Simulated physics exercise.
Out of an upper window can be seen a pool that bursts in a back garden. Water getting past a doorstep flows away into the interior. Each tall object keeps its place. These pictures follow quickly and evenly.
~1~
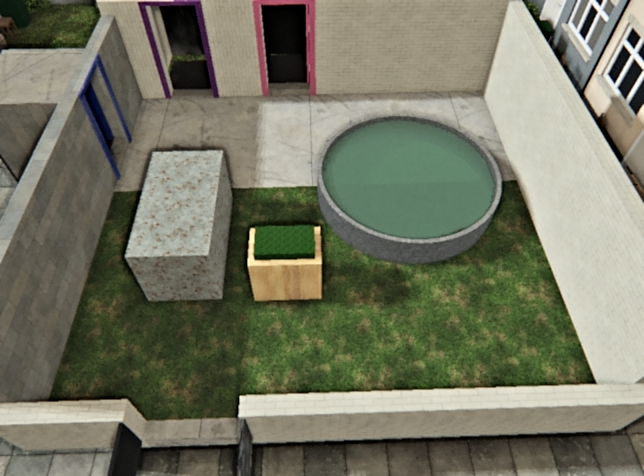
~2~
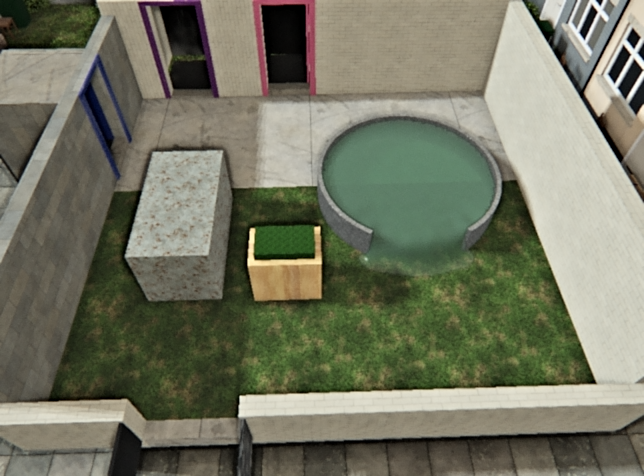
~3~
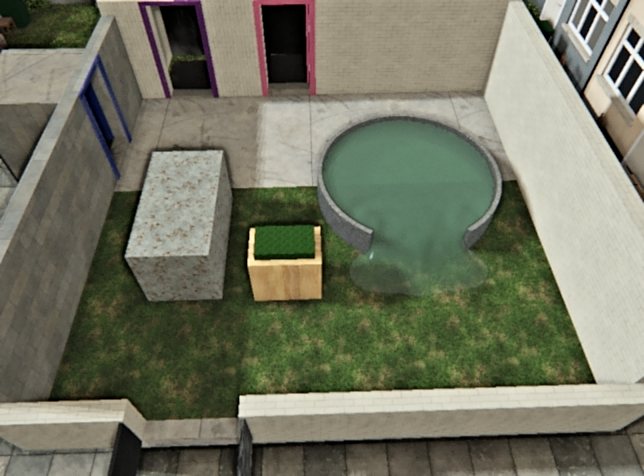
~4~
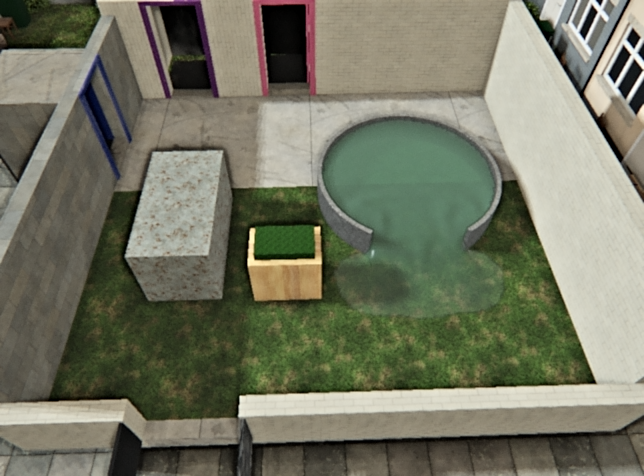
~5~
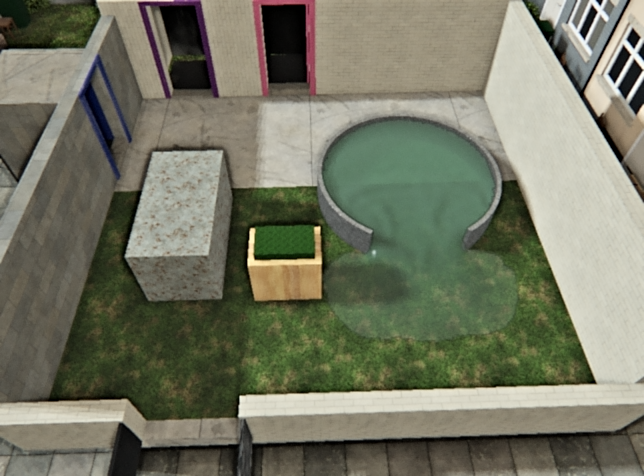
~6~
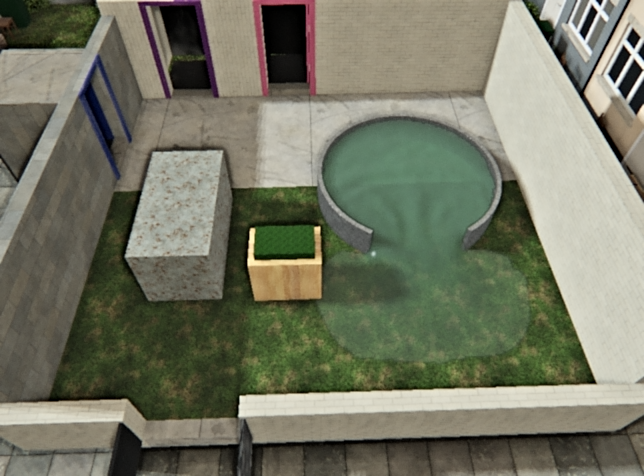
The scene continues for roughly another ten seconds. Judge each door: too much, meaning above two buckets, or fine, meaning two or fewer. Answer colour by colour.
Pink door: Fine, blue door: Fine, purple door: Fine.
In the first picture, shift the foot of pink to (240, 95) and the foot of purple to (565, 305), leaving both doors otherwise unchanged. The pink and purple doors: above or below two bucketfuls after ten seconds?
Note: Pink door keeps within limits; purple door breaks the limit.
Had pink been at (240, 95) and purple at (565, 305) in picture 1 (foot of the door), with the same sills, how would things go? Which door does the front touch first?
I say the door marked purple.
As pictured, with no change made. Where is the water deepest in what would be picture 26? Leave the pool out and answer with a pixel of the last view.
I'd point to about (530, 406).
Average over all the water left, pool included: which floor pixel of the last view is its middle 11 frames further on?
Estimate: (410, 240).
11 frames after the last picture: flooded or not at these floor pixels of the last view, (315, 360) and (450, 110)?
In order: Swamped and spared.
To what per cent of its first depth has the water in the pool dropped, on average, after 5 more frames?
It comes to some 78 percent.
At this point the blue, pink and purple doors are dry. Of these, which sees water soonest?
The door marked blue.
A moment on, water covers 20 % of the floor; the pink door not reached, the blue door not reached, the purple door not reached.
Next, water covers 25 % of the floor; the pink door not reached, the blue door not reached, the purple door not reached.
Then, water covers 35 % of the floor; the pink door not reached, the blue door not reached, the purple door not reached.
Later, water covers 50 % of the floor; the pink door not reached, the blue door not reached, the purple door not reached.
In the end, water covers 75 % of the floor; the pink door not reached, the blue door wet at the sill, nothing in, the purple door not reached.
